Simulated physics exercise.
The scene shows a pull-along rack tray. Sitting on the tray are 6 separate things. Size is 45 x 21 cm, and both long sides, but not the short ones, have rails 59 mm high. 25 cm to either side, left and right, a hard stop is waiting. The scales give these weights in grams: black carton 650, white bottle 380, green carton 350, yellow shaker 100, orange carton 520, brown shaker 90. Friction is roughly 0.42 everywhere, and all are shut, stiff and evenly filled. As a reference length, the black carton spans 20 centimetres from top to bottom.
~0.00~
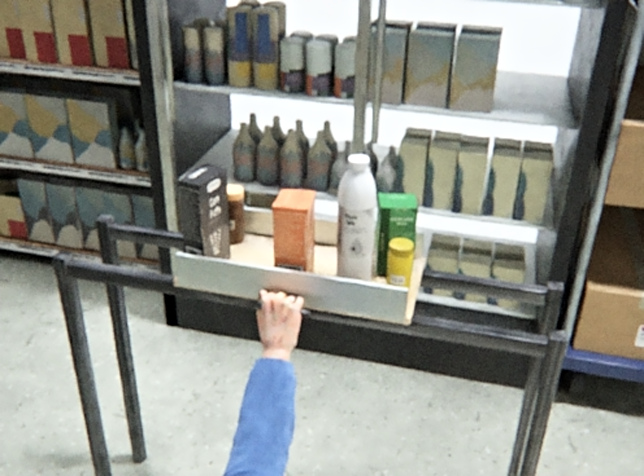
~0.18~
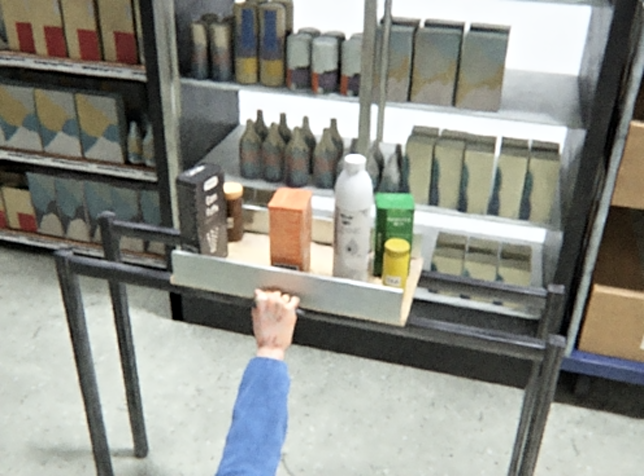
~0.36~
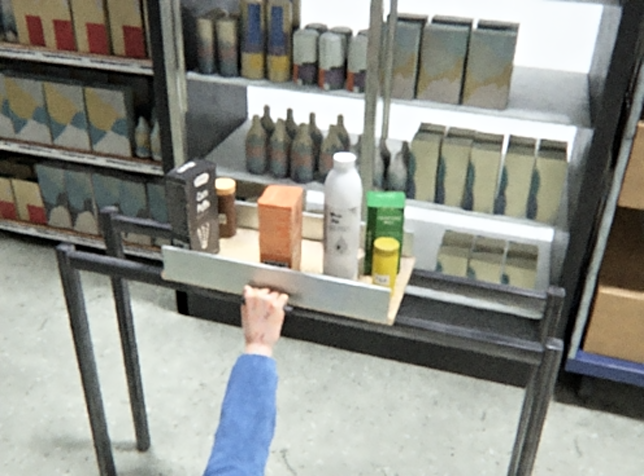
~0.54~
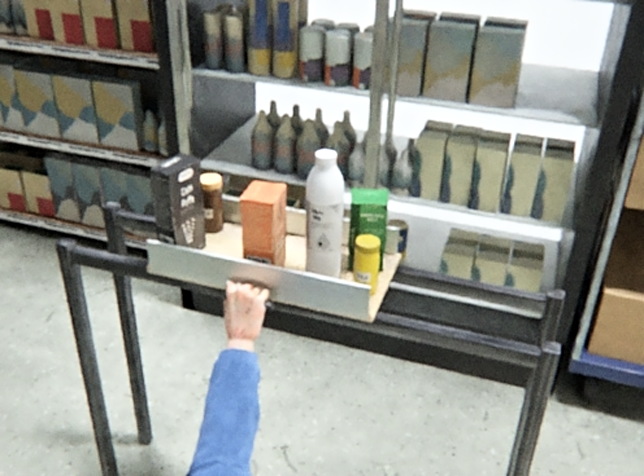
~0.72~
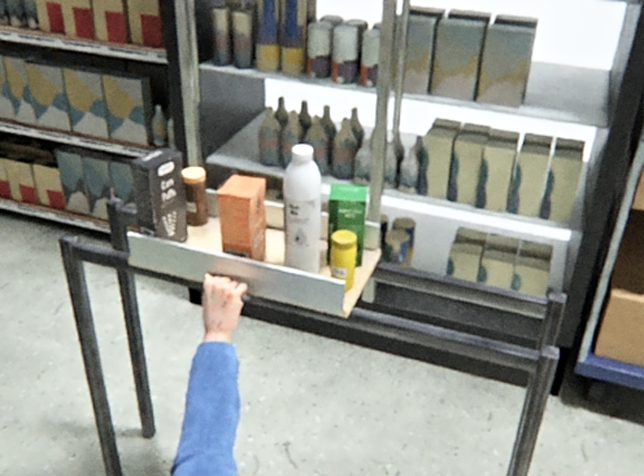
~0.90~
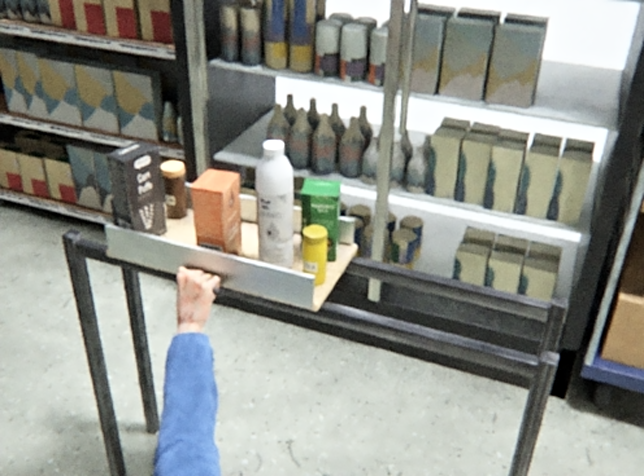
In a store aisle, a hand slides a tray of bottles and cartons left along rails.
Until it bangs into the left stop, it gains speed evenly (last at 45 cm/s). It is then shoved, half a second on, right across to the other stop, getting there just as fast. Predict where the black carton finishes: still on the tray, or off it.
It is no longer carried by the tray.
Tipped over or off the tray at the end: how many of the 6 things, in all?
The number here is 1.
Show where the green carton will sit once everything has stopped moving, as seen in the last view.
Roughly at (527, 266) in the last picture.
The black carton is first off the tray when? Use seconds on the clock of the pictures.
Around 1.4 seconds.
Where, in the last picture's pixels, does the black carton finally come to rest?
The resting point is around (107, 426).
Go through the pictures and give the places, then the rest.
Tray midway; black carton (206, 221); white bottle (356, 223), in the first picture.
Tray midway; yellow shaker (395, 270); orange carton (291, 239), in the second picture.
Tray 2 cm left; brown shaker (225, 209); white bottle (342, 221), in the third picture.
Tray 5 cm left; green carton (367, 230); yellow shaker (366, 266), in the fourth picture.
Tray 10 cm left; orange carton (243, 226); brown shaker (195, 197), in the fifth picture.
Tray 15 cm left; black carton (138, 196); white bottle (275, 207), in the sixth picture.
After 1.70 s, tray 25 cm left; black carton now off the tray; white bottle leaning 5°; green carton slid 2 cm.
After 2.50 s, tray 18 cm left; green carton slid 2 cm.
After 3.80 s, tray 22 cm right; green carton slid 2 cm.
At rest (5.6 s), off the tray, black carton; the other 5 in place, give or take 5 cm. In the last view, black carton near (107, 426).
